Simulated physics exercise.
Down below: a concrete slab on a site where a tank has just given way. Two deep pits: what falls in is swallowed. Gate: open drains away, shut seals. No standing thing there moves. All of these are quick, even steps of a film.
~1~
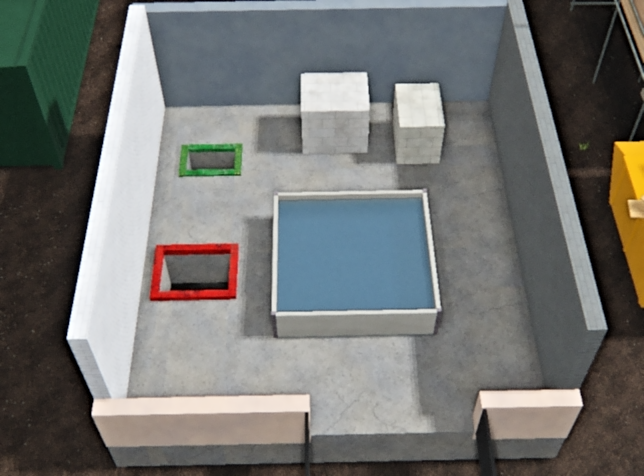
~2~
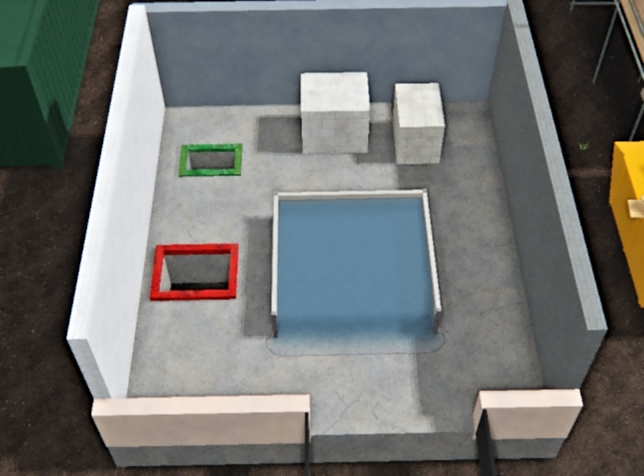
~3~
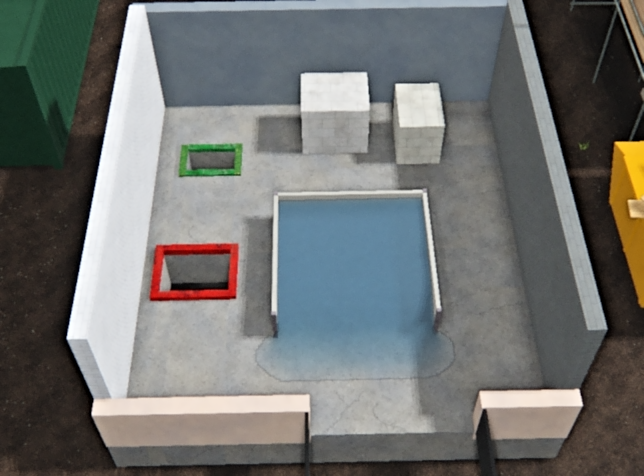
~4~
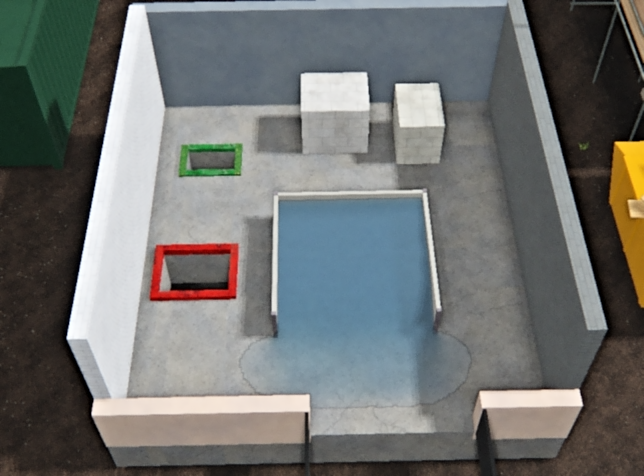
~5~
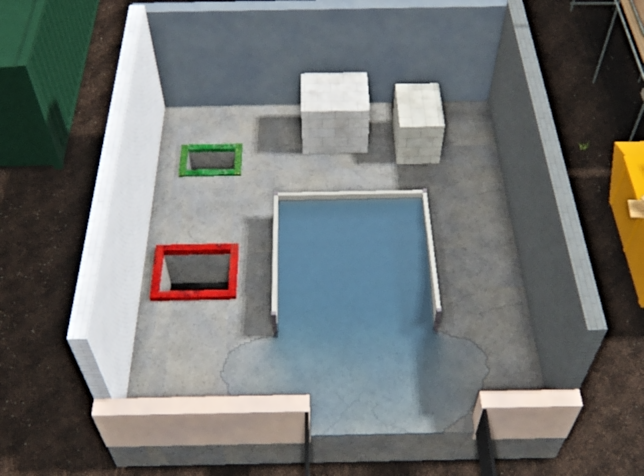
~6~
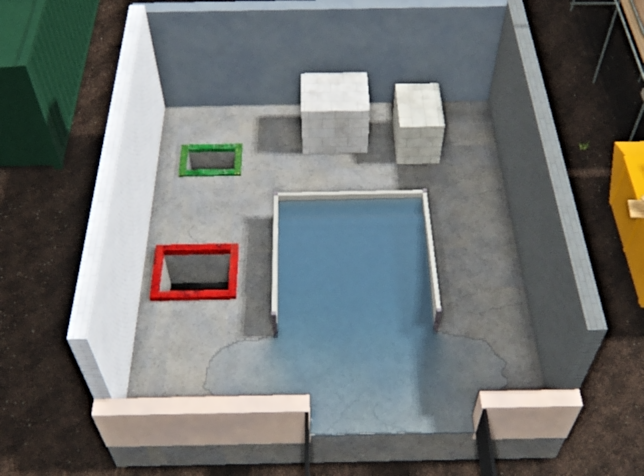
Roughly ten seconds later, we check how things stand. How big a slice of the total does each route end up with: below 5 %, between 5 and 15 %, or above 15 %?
Final slices - gate: Above 15 %, red pit: Below 5 %, green pit: Below 5 %.
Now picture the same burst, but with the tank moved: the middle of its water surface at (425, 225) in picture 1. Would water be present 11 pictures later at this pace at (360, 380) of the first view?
The answer is submerged.
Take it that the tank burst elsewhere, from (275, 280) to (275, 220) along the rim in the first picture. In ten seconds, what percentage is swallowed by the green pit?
The green pit gets 6 per cent.
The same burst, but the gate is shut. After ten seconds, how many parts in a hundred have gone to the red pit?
Red about 8 %.
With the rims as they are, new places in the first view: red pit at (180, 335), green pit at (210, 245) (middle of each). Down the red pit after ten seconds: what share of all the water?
So the red pit ends up with 6 in a hundred.
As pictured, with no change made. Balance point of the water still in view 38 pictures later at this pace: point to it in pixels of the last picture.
My pick is pixel (301, 311).
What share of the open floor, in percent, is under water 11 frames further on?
Near 25 in a hundred.
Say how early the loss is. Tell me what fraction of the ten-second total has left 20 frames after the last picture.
Near 70 %.
A moment on, water covers 20 % of the floor; the gate 12 %, the red pit 0 %, the green pit 0 %.
Next, water covers 25 % of the floor; the gate 28 %, the red pit 0 %, the green pit 0 %.
Then, water covers 40 % of the floor; the gate 45 %, the red pit 0 %, the green pit 0 %.
Later, water covers 55 % of the floor; the gate 58 %, the red pit 2 %, the green pit 0 %.
In the end, water covers 75 % of the floor; the gate 65 %, the red pit 2 %, the green pit 0 %.
